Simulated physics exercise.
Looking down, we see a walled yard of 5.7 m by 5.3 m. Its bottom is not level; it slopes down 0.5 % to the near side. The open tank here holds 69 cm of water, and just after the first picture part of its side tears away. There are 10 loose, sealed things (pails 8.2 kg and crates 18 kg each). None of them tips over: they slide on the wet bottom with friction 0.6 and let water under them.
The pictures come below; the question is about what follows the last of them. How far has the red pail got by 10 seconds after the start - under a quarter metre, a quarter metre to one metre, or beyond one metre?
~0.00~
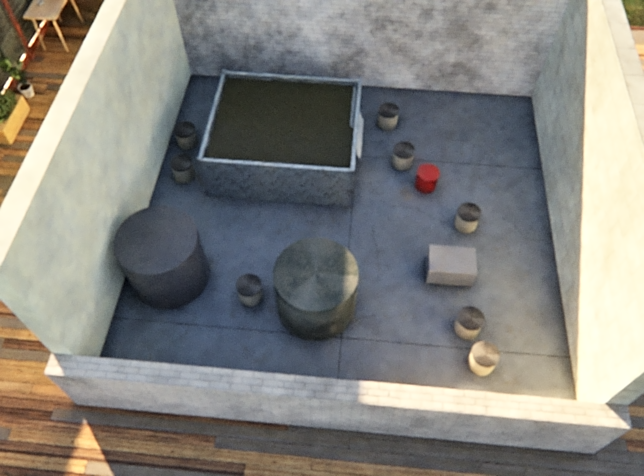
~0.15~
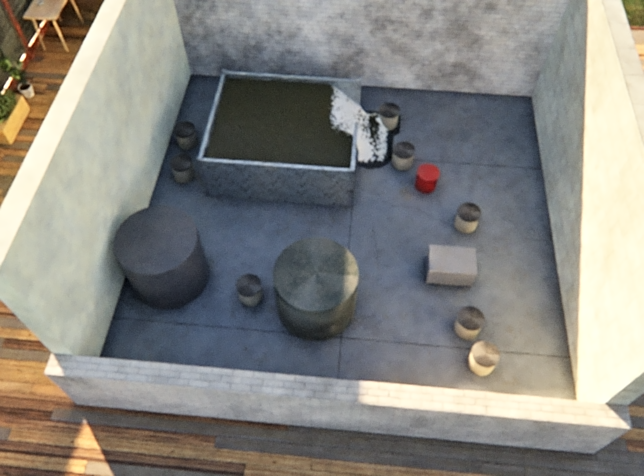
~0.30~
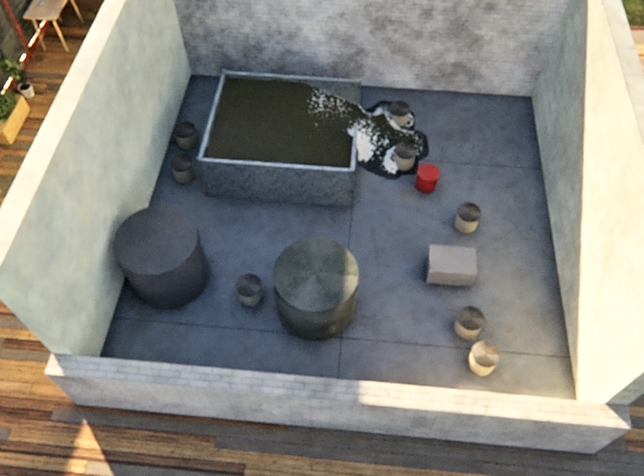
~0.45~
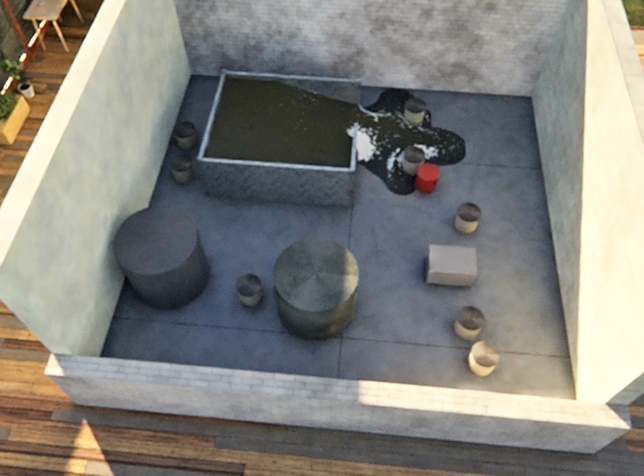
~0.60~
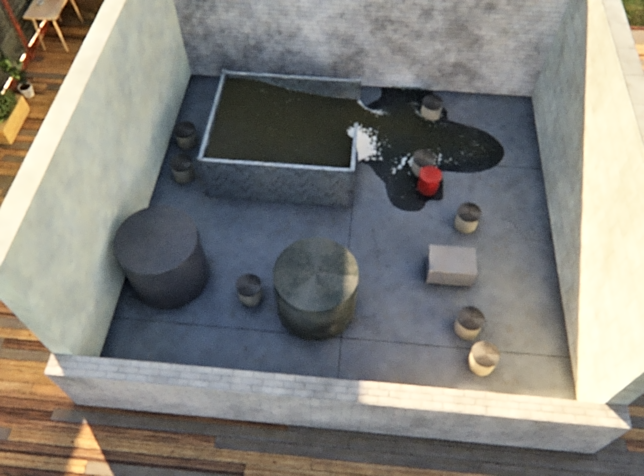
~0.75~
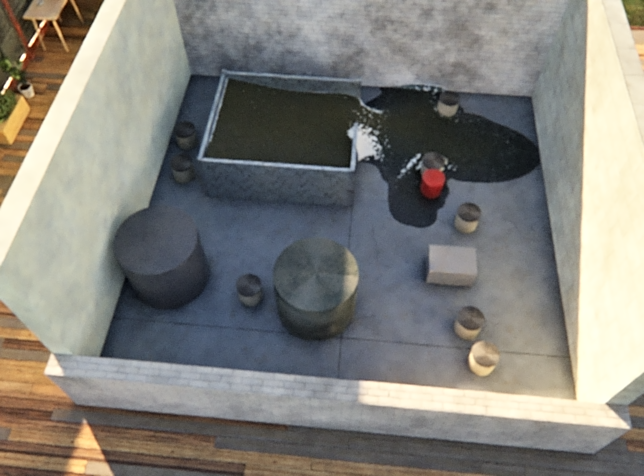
A quarter metre to one metre.
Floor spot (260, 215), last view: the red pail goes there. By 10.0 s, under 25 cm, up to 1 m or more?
As it turns out, it barely budges.
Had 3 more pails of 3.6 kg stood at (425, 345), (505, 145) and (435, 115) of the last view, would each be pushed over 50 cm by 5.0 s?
Taking them in order: Far enough, far enough and far enough.
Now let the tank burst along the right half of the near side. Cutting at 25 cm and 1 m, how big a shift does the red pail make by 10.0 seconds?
In that case the red pail holds its place.
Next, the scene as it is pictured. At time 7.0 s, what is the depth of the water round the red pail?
Depth approx. 3 cm.
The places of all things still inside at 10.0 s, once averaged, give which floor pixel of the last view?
Close to pixel (287, 253).
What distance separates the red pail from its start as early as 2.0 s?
Shift by then: About 40 cm.
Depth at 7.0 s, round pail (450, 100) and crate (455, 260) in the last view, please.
Roughly 10 and 7 cm.
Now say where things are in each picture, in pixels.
The first picture shows the red pail at (428, 172) rests on the ground; 3.4 m2 under water; 0 of 10 have shifted.
The second picture shows the red pail at (428, 172), on the bottom; 3.9 m2 under water; 0 of 10 have shifted.
The third picture shows the red pail at (428, 172) rests on the ground; water covers 4.4 m2; 1 of 10 have shifted.
The fourth picture shows the red pail at (428, 172), on the bottom; water covers 5.3 m2; 2 of 10 have shifted.
The fifth picture shows the red pail at (431, 174) rests on the ground, 5 cm from its start; water covers 6.3 m2; 3 of 10 have shifted.
The sixth picture shows the red pail at (434, 177) rests on the ground, 12 cm from its start; water covers 7.6 m2; 3 of 10 have shifted.
After 2.0 s the red pail is near (444, 192), 0.4 m from its start, aground; 1 afloat.
After 4.5 s the red pail is near (422, 200), 0.5 m from its start, aground; 2 afloat.
After 7.0 s the red pail is near (422, 200), 0.5 m from its start, aground; 2 afloat.
After 10.0 s the red pail is near (422, 200), 0.5 m from its start, aground; 3 afloat.
